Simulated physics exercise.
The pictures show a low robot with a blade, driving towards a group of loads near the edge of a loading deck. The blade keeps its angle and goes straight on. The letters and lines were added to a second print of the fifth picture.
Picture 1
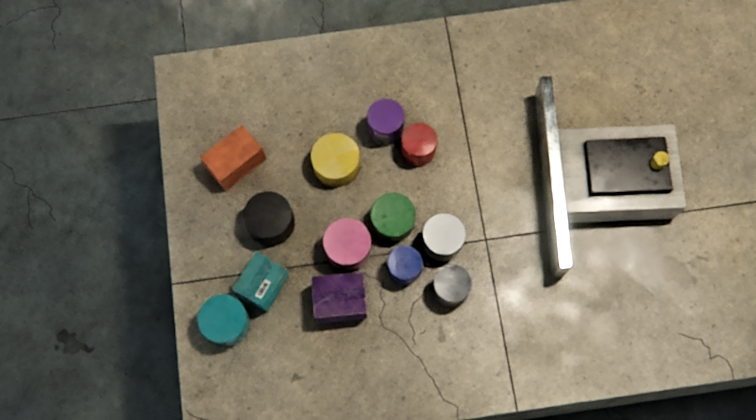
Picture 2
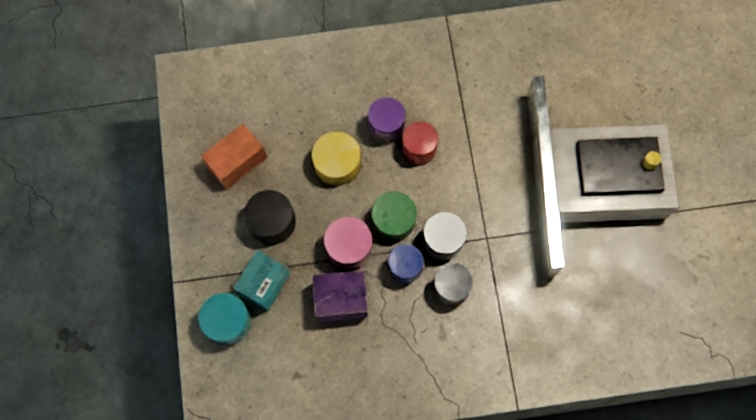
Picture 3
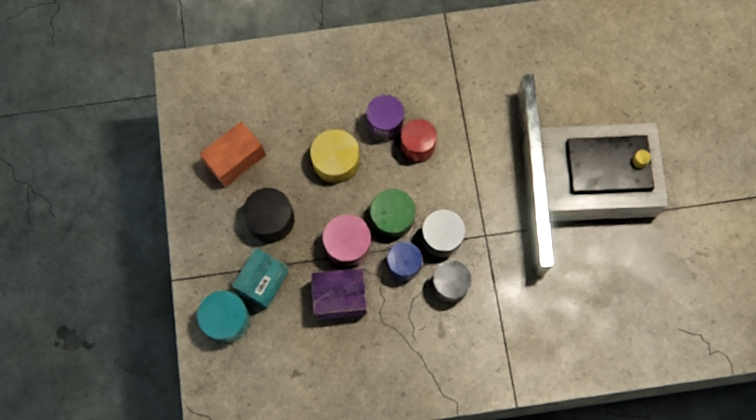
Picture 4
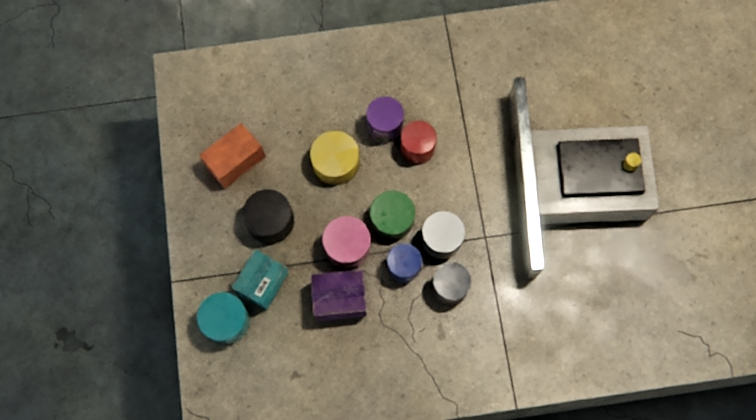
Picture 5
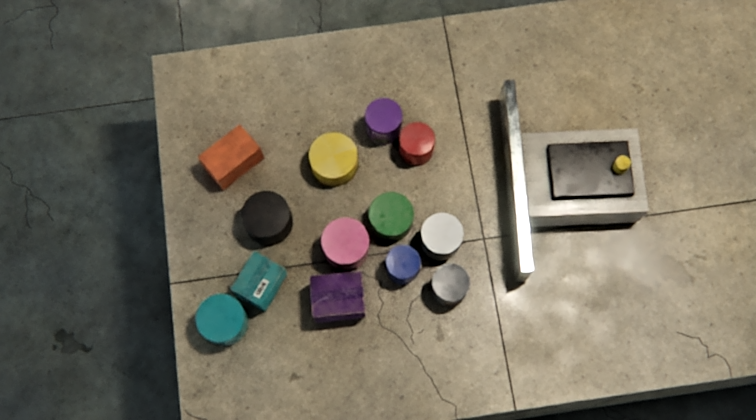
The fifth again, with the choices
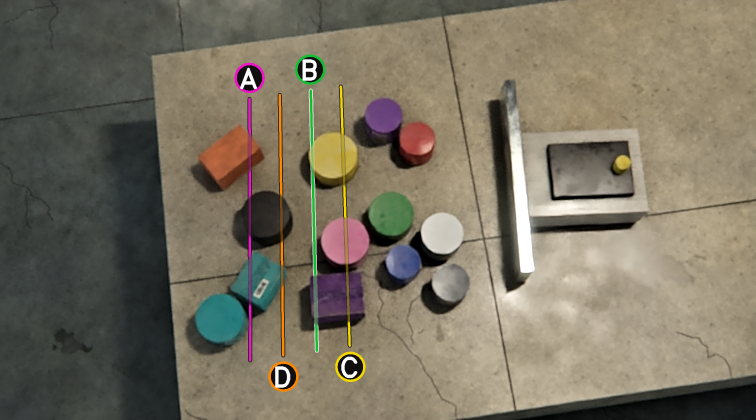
A pale stone loading deck with cracked slabs, its edges bordering a darker floor, is seen from high above. Round pails and canisters in yellow, purple, red, green, pink, white, blue, grey, black and turquoise cluster left of centre with orange, turquoise and purple boxes, facing a low robot's upright blade at right. The robot creeps steadily left toward the motionless loads, its blade leading, while the view shifts very slightly.
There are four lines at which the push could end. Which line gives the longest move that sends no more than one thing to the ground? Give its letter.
Up to line A.
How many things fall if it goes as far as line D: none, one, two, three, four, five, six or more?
The count is none.
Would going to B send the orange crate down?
No.
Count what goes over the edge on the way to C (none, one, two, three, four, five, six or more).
By then, none.
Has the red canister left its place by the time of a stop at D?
Yes.
On the marked copy, A at (250, 224); B at (314, 215); C at (345, 210); D at (281, 219).
With A. Early on, robot (488, 183); purple pail (377, 120); grey pail (401, 293).
Further on, robot (390, 197); orange crate (222, 153); black canister (234, 203).
At the end, robot (316, 207); orange crate (166, 129); black canister (184, 197); none fallen.
As for the rest, B is within the limit but short; C is within the limit but short; D is within the limit but short.
